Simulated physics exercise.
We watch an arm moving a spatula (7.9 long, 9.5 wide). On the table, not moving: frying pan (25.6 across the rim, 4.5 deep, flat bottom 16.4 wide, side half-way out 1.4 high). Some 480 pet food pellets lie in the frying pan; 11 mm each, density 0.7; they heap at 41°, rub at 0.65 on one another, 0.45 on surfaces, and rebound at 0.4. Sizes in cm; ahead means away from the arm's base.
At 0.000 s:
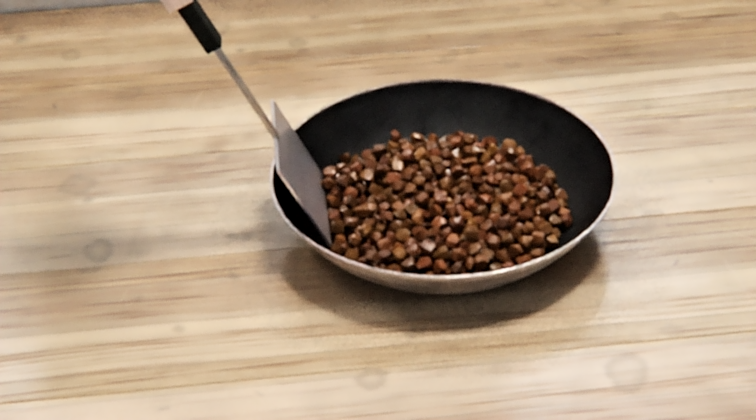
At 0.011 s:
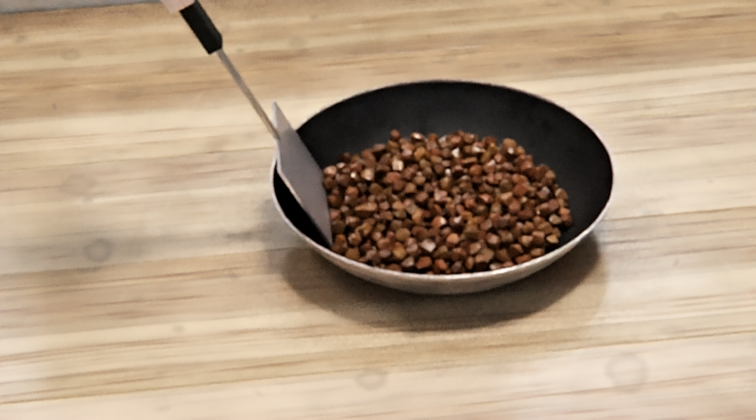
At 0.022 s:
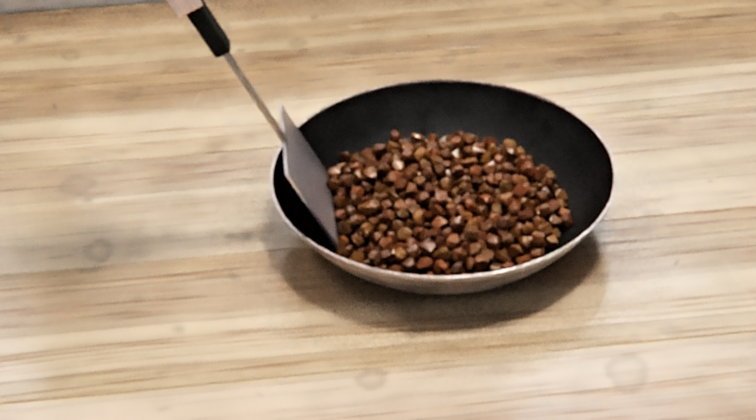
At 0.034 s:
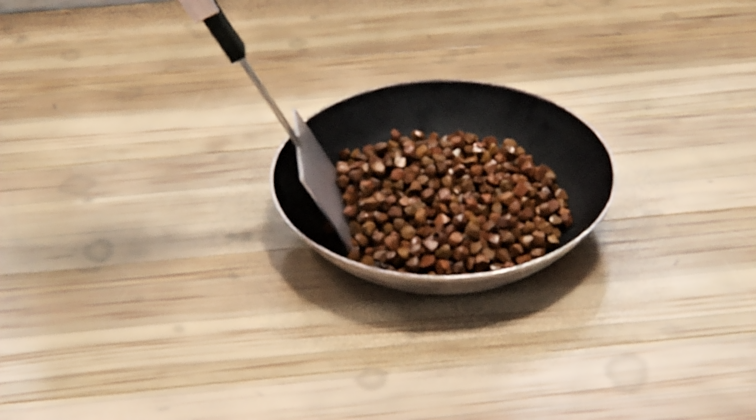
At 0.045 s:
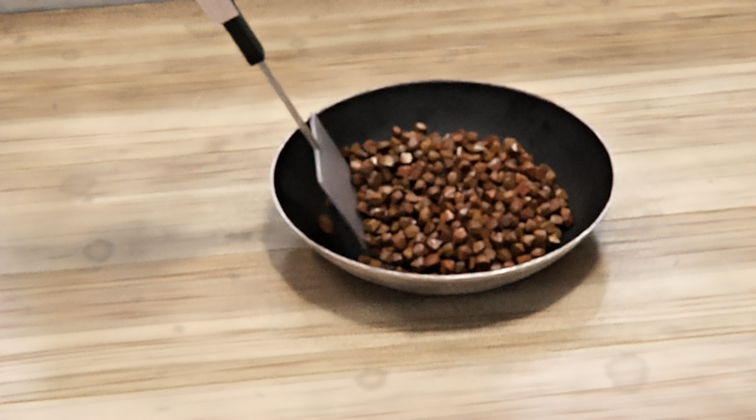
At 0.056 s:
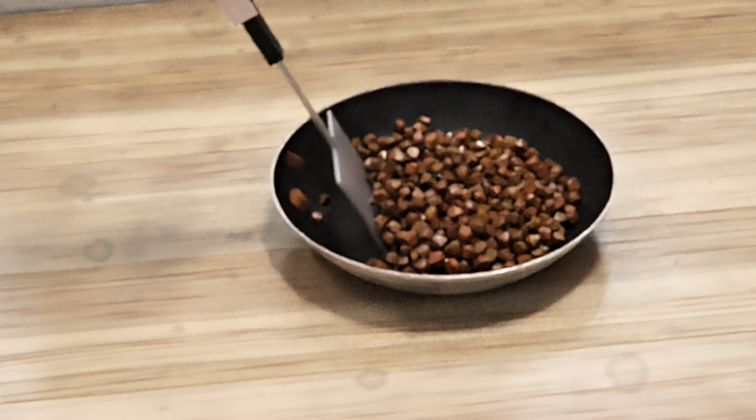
A black frying pan with a pale outer rim, heaped with reddish-brown pellets, sits on a light wood-grain tabletop, seen from above at an angle by a still camera. A grey spatula with a black-and-pale handle slants into the pan's left side. It first barely moves, then slides right, pushing the pellets into a tighter heap while a few slip behind its blade.
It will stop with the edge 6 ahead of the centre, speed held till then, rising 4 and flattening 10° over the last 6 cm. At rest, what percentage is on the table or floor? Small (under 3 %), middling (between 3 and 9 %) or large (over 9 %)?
On the table or floor the share is large, over 9 %.
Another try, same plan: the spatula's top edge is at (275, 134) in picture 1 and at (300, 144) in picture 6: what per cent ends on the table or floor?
Some 0 per cent.
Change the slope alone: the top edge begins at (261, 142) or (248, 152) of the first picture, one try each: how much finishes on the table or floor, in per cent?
Some 20 and 20 per cent.
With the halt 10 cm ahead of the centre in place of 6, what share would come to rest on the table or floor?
Then about 50 per cent.
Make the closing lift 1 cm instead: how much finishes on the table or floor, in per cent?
Some 20 per cent.
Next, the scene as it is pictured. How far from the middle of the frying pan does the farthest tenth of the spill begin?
Roughly 45 cm.
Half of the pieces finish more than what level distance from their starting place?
Some 6 cm.
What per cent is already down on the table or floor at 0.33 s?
Roughly 20 per cent.
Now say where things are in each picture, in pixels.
Spatula top edge at (275, 134), sloping 65°; upper third of the load around (445, 200), from x 330 to 565, top at y 135; 479 in the frying pan, in the first frame.
Spatula top edge at (276, 135), sloping 65°; upper third of the load around (445, 200), from x 330 to 565, top at y 135, in the second frame.
Spatula top edge at (283, 138), sloping 65°; upper third of the load around (442, 198), from x 330 to 565, top at y 135, in the third frame.
Spatula top edge at (298, 142), sloping 65°; upper third of the load around (440, 197), from x 330 to 565, top at y 135, in the fourth frame.
Spatula top edge at (315, 145), sloping 65°; upper third of the load around (433, 194), from x 325 to 565, top at y 130, in the fifth frame.
Spatula top edge at (333, 145), sloping 65°; upper third of the load around (440, 190), from x 295 to 575, top at y 125; 479 in the frying pan, in the sixth frame.
By 0.08 s, sloping 65°, highest piece 15 above the table; 476 in the frying pan, 3 on the blade or in flight.
By 0.11 s, sloping 62°, highest piece 25 above the table; 475 in the frying pan, 4 on the blade or in flight.
By 0.33 s, sloping 55°, highest piece 73 above the table; 358 in the frying pan, 86 on the table or floor, 35 on the blade or in flight.
By 1.38 s, sloping 55°, highest piece 5 above the table; 358 in the frying pan, 121 on the table or floor.
Final count, 358 in the frying pan, 121 on the table or floor. That is 25 % on the table or floor.
